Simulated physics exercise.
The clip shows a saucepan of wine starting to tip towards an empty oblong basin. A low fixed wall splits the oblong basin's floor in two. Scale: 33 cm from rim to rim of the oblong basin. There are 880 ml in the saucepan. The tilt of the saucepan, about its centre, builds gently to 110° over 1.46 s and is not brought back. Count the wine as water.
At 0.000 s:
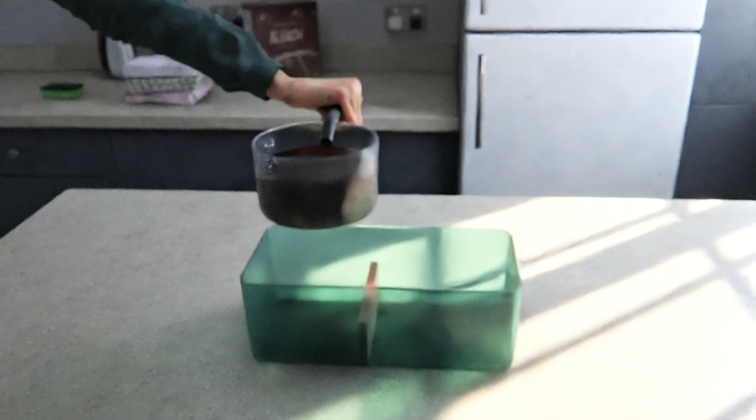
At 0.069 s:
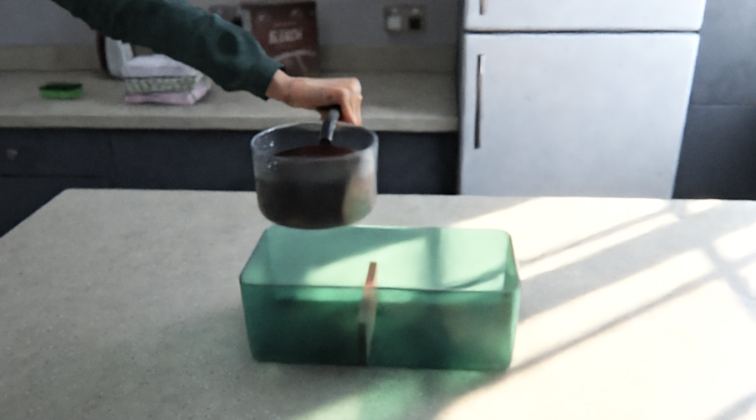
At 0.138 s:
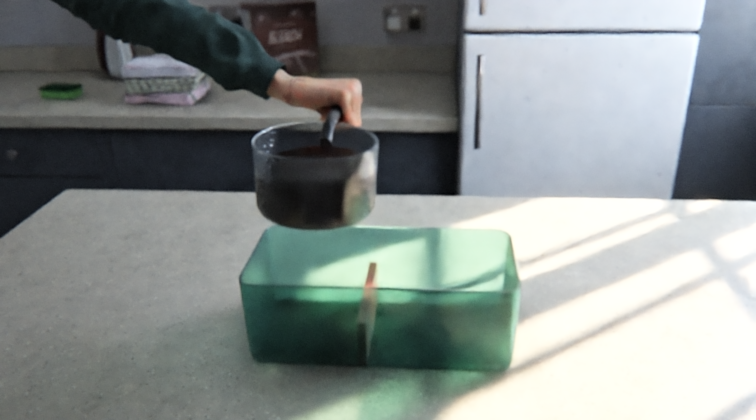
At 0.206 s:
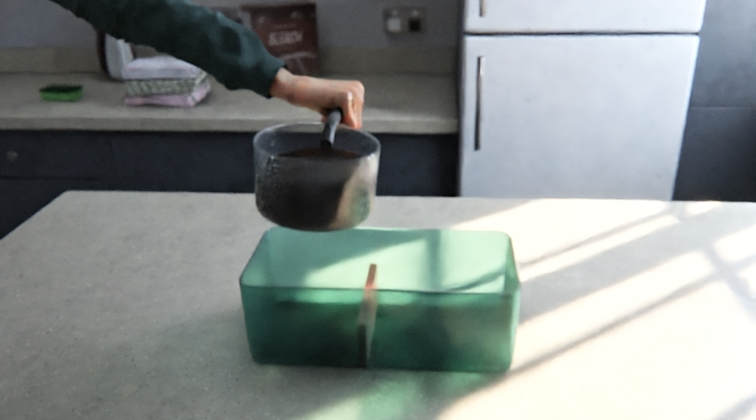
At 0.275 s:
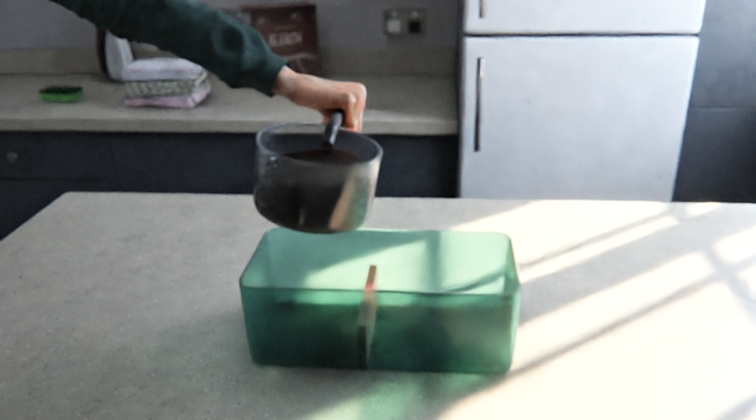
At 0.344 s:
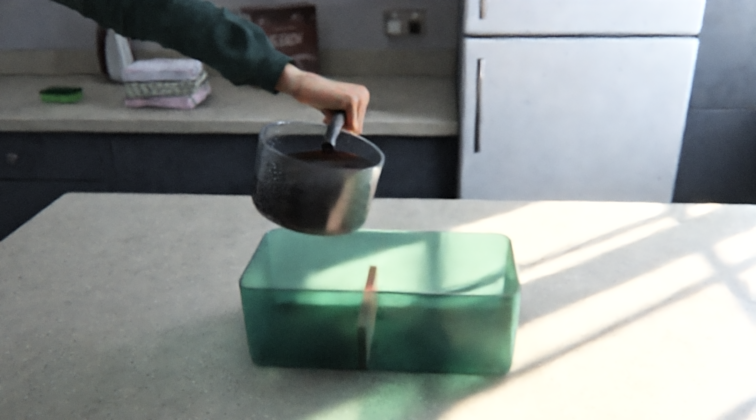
A hand holds a saucepan of dark liquid above a green basin and tilts it slightly.
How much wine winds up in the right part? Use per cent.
Roughly 98 per cent is past the wall.
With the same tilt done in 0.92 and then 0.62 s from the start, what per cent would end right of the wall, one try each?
First 95, then 95 per cent.
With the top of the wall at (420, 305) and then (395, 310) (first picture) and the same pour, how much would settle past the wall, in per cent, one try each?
First 55, then 70 per cent.
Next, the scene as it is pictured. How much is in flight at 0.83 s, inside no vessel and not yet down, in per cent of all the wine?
Some 22 per cent.
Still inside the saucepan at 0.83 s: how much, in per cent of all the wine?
Some 66 per cent.
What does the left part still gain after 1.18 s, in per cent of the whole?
Near 1 in a hundred.
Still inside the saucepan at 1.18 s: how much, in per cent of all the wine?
Some 12 per cent.
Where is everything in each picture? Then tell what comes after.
Tilt 0°; pouring edge (377, 142); surface from (260, 162) to (375, 164); the oblong basin's rim runs from (255, 253) to (516, 259); the wall's top is at (369, 290), in the first picture.
Tilt 1°; pouring edge (376, 143); surface from (259, 162) to (375, 163), in the second picture.
Tilt 2°; pouring edge (377, 145); surface from (260, 163) to (374, 165), in the third picture.
Tilt 5°; pouring edge (379, 150); surface from (261, 164) to (375, 166), in the fourth picture.
Tilt 9°; pouring edge (381, 155); surface from (260, 165) to (375, 168), in the fifth picture.
Tilt 14°; pouring edge (382, 162); surface from (259, 166) to (378, 169), in the sixth picture.
By 0.83 s the tilt is 67° and 66 per cent is still to pour, 0 is left of the wall and 11 right of it.
By 1.18 s the tilt is 101° and 13 per cent is still to pour, 1 is left of the wall and 80 right of it.
By 1.56 s the tilt is 110° and 0 per cent is still to pour, 2 is left of the wall and 97 right of it.
By 1.96 s the tilt is 110° and 0 per cent is still to pour, 2 is left of the wall and 98 right of it.
At rest 2 per cent lies left of the wall, 98 right of it and 0 outside.
